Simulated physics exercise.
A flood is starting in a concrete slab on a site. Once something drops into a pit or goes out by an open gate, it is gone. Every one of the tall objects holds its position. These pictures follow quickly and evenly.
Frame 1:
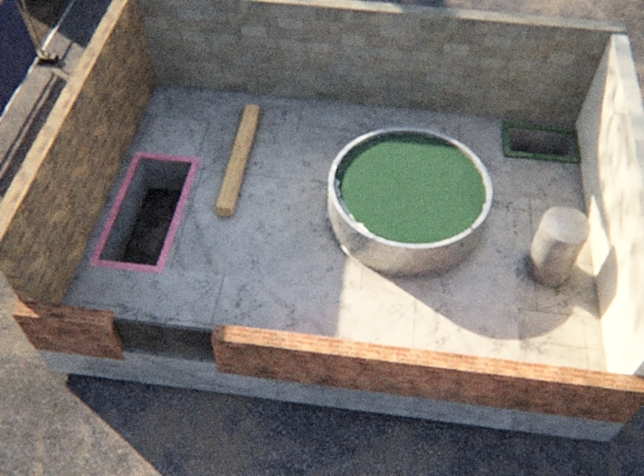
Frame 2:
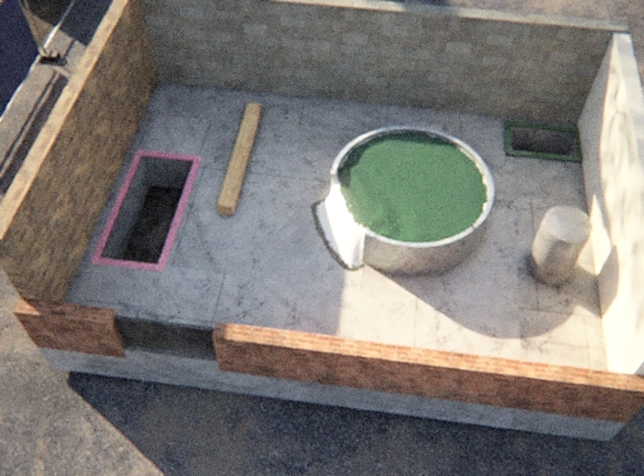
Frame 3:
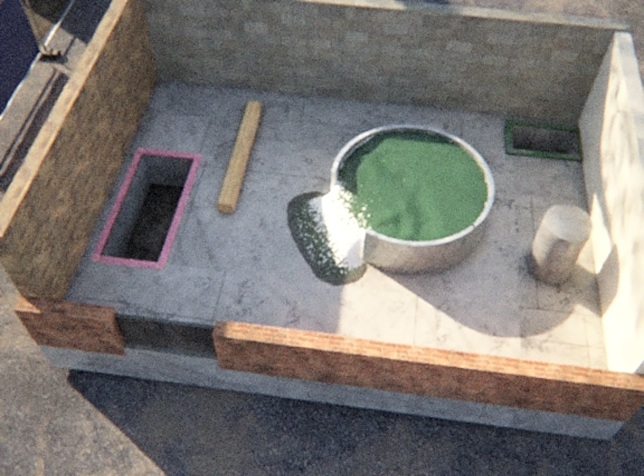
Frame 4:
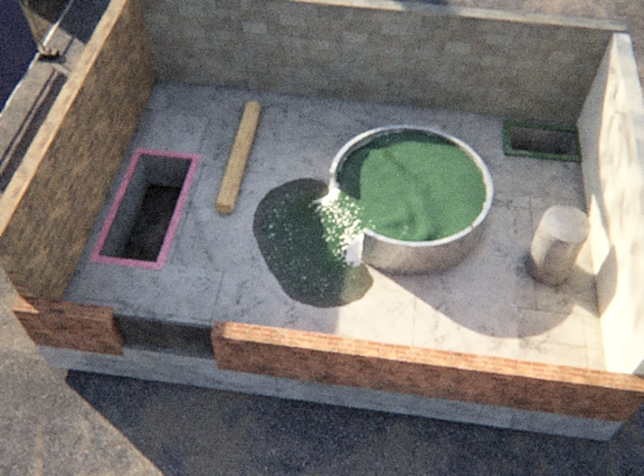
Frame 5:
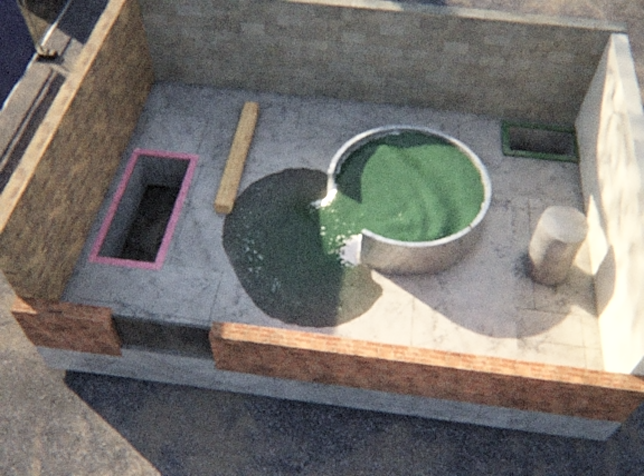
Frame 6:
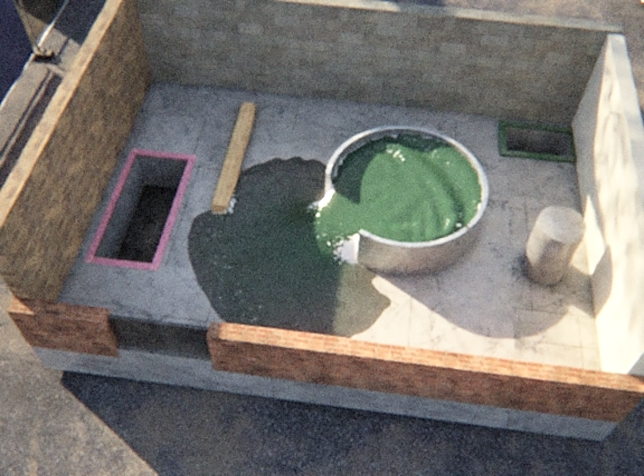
The clip shows a round pool of green water on a walled concrete slab; its left side breaks open, and water pours out, spreading as a dark sheet leftward and toward the front wall, reaching the wooden beam.
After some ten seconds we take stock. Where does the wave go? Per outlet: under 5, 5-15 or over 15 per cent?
Outcome: The gate ends up with a tiny portion - beneath five per cent, the pink pit ends up with a large portion - topping fifteen per cent, the green pit ends up with a tiny portion - beneath five per cent.
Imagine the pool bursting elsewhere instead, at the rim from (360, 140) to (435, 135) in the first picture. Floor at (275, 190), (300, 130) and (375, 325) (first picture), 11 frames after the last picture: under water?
So the first one is left untouched, the next drenched, and the last left untouched.
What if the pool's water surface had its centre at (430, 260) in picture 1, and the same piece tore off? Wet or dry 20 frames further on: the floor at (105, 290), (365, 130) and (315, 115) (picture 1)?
Spot 1 wetted, spot 2 unwetted, and spot 3 unwetted.
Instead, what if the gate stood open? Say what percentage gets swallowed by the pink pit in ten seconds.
The pink pit takes 40 per cent.
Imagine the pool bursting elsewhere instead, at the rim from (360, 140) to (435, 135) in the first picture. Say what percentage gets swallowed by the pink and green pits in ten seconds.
Shares: Pink at 20 percent, green at 20 percent.
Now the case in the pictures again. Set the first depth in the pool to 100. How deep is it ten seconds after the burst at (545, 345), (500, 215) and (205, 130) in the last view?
8, 4 and 2 in a hundred, in turn.
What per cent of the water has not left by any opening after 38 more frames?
My reading is around 64 percent.
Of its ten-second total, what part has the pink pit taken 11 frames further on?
It should be near 10 percent of the ten-second total.
A moment on, water covers 30 % of the floor; the gate 0 %, the pink pit 2 %, the green pit 0 %.
Next, water covers 35 % of the floor; the gate 0 %, the pink pit 6 %, the green pit 0 %.
Then, water covers 50 % of the floor; the gate 0 %, the pink pit 17 %, the green pit 0 %.
Later, water covers 70 % of the floor; the gate 0 %, the pink pit 37 %, the green pit 0 %.
In the end, water covers 85 % of the floor; the gate 0 %, the pink pit 52 %, the green pit 0 %.
